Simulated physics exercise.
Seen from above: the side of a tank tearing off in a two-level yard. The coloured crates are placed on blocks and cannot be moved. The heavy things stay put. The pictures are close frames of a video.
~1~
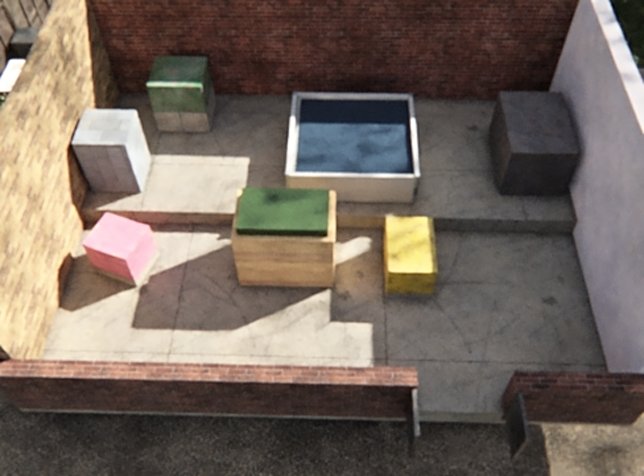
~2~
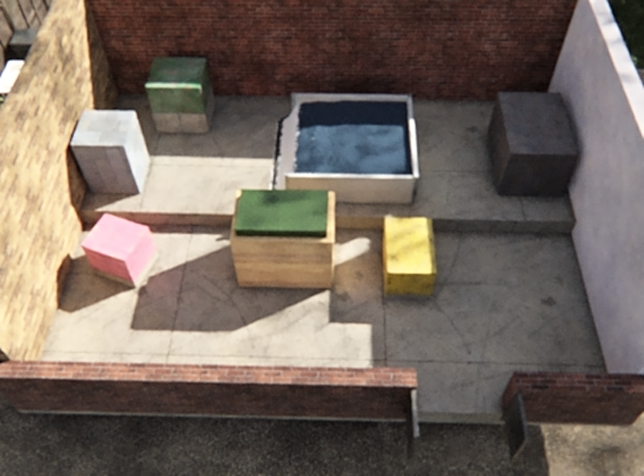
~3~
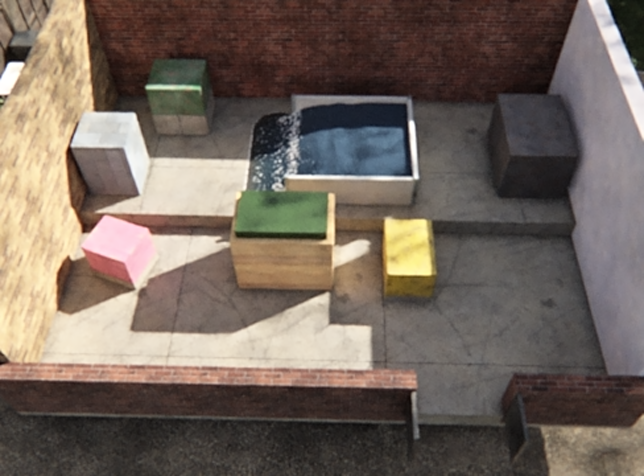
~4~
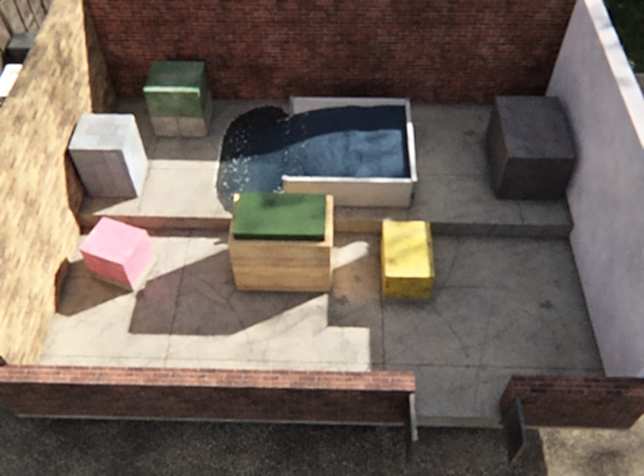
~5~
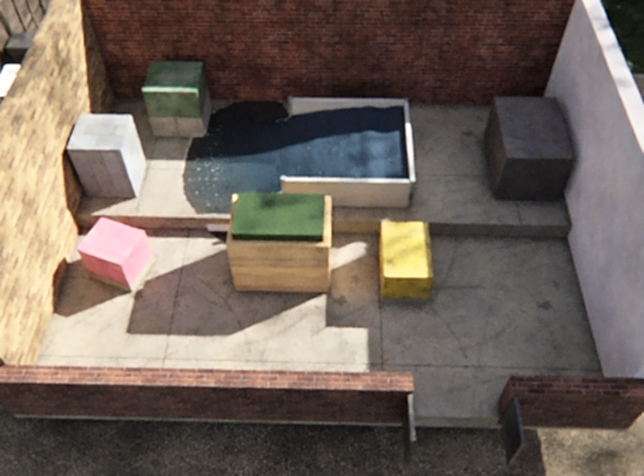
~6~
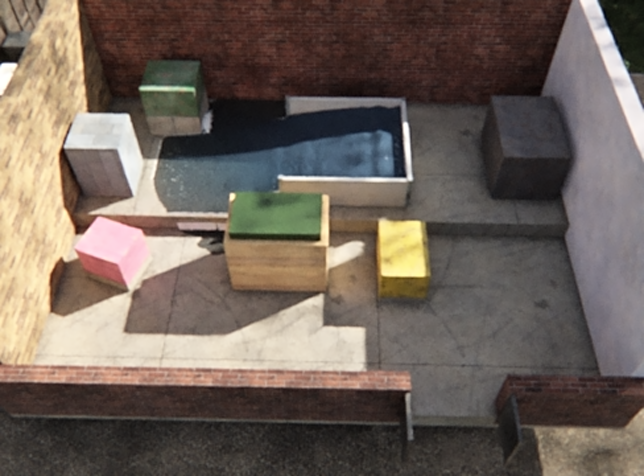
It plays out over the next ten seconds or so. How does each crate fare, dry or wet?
In the end pink crate: Not safe, green crate: Safe, yellow crate: Safe.
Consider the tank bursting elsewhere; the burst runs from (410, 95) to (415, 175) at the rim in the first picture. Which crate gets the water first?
The yellow-painted one, by my reading.
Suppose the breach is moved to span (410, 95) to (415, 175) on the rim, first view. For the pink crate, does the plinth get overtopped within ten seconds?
Looks like the pink crate holds out.
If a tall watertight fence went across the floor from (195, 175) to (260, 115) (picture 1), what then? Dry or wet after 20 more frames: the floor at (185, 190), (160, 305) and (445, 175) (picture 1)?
As listed: Wet, wet, no water.
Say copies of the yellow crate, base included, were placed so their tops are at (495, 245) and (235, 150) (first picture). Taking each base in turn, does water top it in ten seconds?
Is left dry, becomes wet.
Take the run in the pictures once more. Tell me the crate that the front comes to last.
The yellow one comes last.
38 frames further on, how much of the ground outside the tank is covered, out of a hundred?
Estimate: Near 65 %.
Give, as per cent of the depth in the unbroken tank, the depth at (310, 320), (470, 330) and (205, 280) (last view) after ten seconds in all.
Approx. values, in order: 6 %, 8 %, 10 %.
A moment on, water covers 25 % of the floor; the pink crate water round its plinth, the green crate water round its plinth, the yellow crate not reached.
Next, water covers 30 % of the floor; the pink crate water round its plinth, the green crate water round its plinth, the yellow crate not reached.
Then, water covers 45 % of the floor; the pink crate water round its plinth, the green crate water round its plinth, the yellow crate not reached.
Later, water covers 65 % of the floor; the pink crate water round its plinth, the green crate water round its plinth, the yellow crate not reached.
In the end, water covers 90 % of the floor; the pink crate was topped, the green crate stayed above the water, the yellow crate stayed above the water.
